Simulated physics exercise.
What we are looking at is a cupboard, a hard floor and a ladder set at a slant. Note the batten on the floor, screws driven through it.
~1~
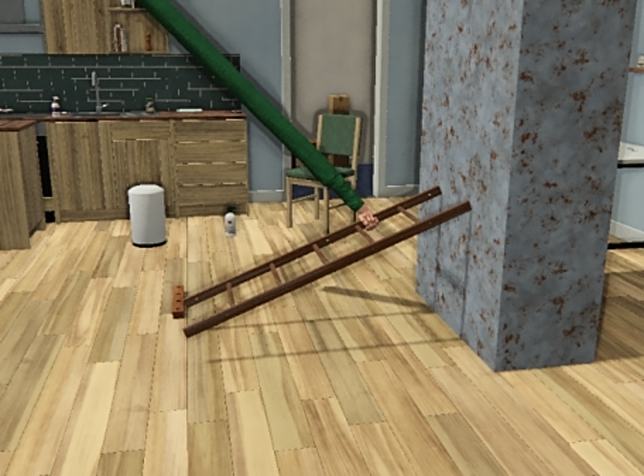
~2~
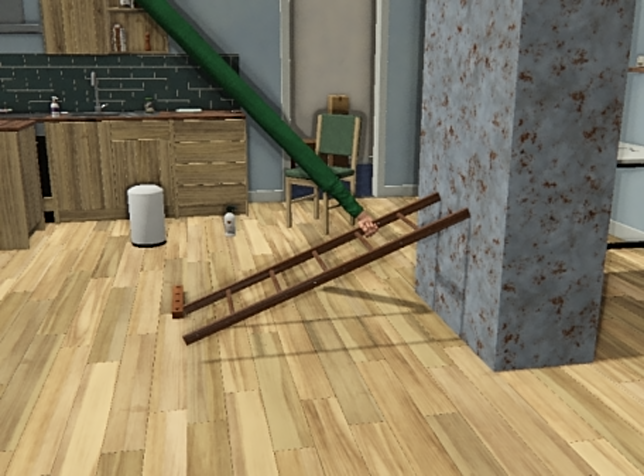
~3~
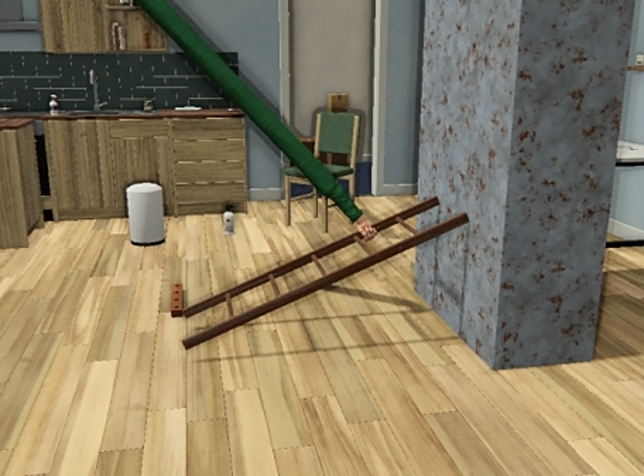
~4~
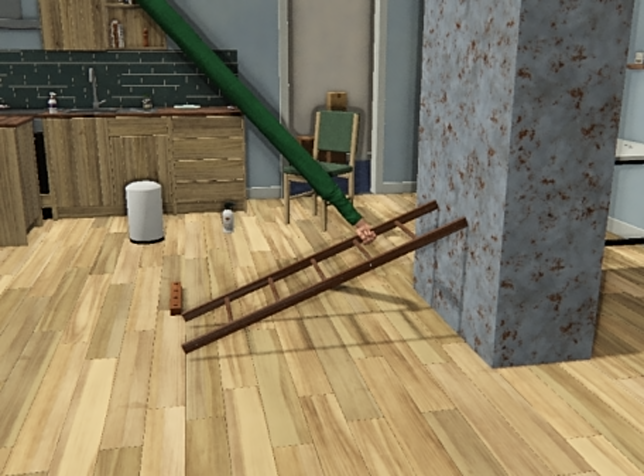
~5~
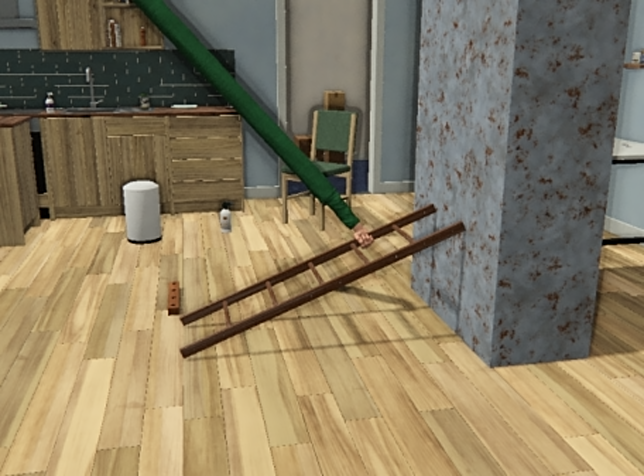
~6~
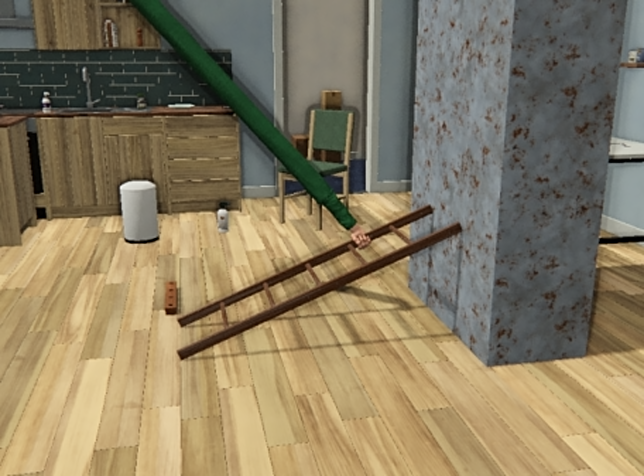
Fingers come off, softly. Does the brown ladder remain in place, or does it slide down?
It's going to go down, I think.
Then, 0.22 s after the last picture, brown ladder tipped 7° from how it was near (309, 294).
Then, 0.32 s after the last picture, brown ladder tipped 19° from how it was near (304, 320).
At rest, the brown ladder gives way at the feet, near (303, 328).
